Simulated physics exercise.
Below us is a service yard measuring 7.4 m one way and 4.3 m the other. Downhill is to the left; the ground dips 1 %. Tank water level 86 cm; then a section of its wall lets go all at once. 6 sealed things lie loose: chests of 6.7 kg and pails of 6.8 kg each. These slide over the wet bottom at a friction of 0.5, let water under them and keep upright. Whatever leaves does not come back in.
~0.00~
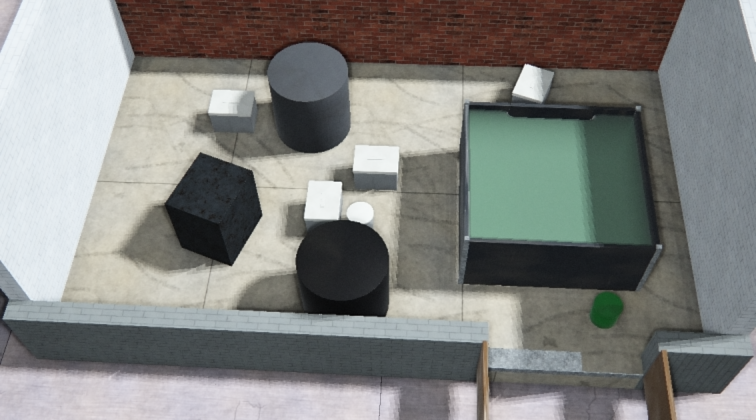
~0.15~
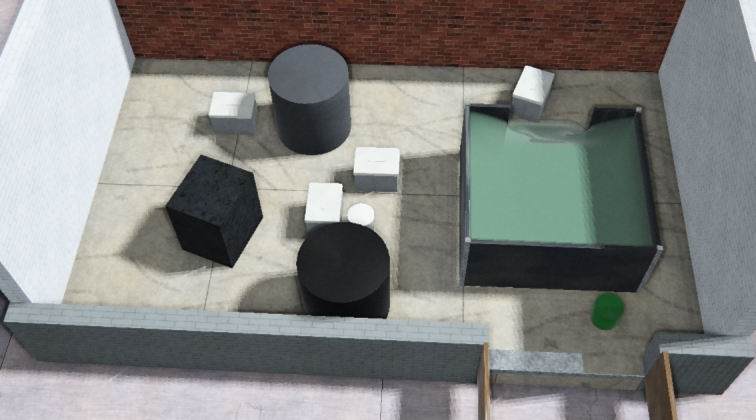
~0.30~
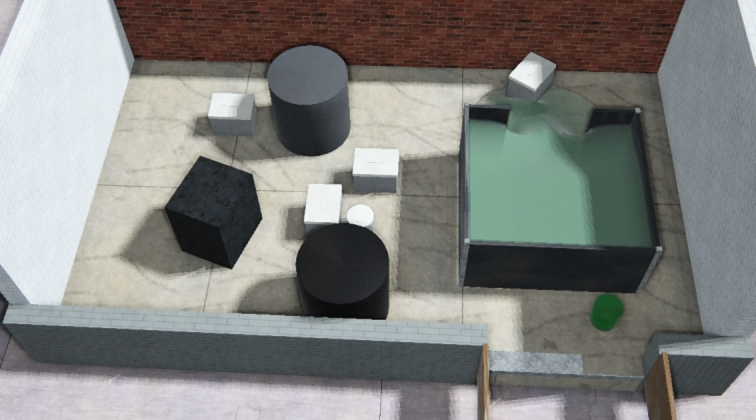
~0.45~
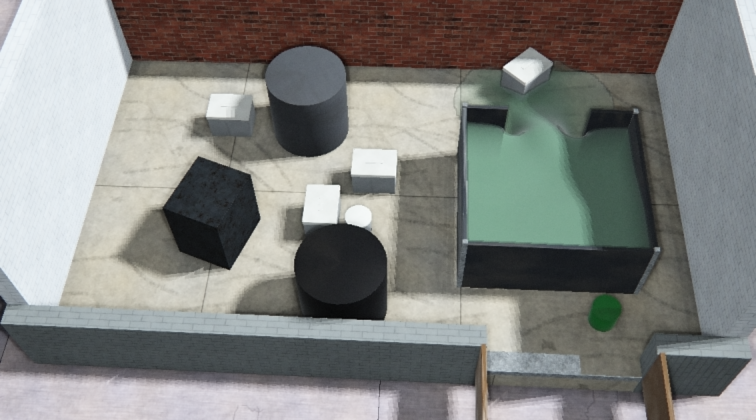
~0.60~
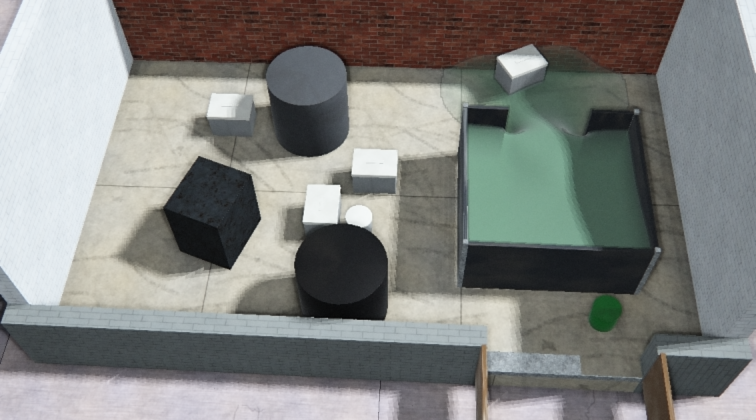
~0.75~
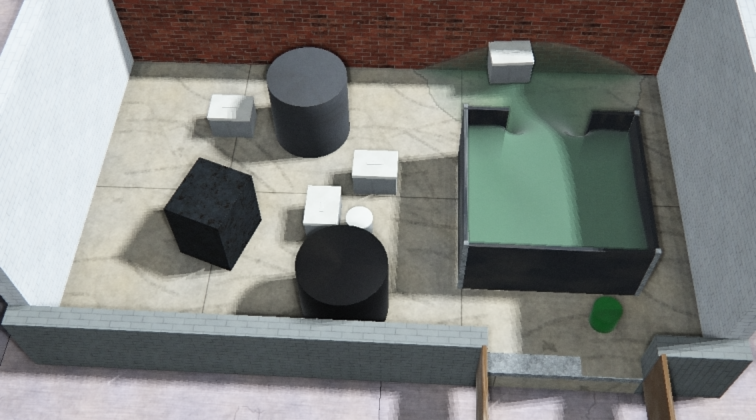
Greenish water pours through a gap in the back wall of a dark-sided tank and spreads over the ground behind it, turning and nudging a pale chest slightly left, while the other chests and the green pail stay in place.
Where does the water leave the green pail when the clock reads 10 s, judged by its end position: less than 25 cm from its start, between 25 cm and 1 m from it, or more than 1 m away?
I'd bet it heads off a long way.
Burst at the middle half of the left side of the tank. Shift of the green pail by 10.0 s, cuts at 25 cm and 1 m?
The green pail simply stays where it is.
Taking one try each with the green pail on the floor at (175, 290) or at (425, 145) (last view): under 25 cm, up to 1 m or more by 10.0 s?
Results, in order: Borne far off, then displaced moderately.
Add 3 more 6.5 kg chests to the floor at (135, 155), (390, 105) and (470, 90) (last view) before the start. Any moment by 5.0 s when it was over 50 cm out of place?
Taking them in the order given: Exceeds it, exceeds it and exceeds it.
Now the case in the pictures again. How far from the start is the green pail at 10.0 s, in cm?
About 250 cm.
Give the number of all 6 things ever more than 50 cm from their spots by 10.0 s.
Result: 6.
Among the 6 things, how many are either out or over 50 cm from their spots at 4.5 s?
Count: 4.
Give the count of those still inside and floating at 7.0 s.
Just then, the number is 4.
After 2.0 s the green pail is near (608, 309), 0.0 m from its start, aground; 0 of 6 are out; 1 afloat.
After 4.5 s the green pail is near (473, 295), 1.5 m from its start, aground; 0 of 6 are out; 3 afloat.
After 7.0 s the green pail is near (430, 224), 2.3 m from its start, aground; 0 of 6 are out; 4 afloat.
After 10.0 s the green pail is near (428, 211), 2.4 m from its start, aground; 0 of 6 are out; 4 afloat.
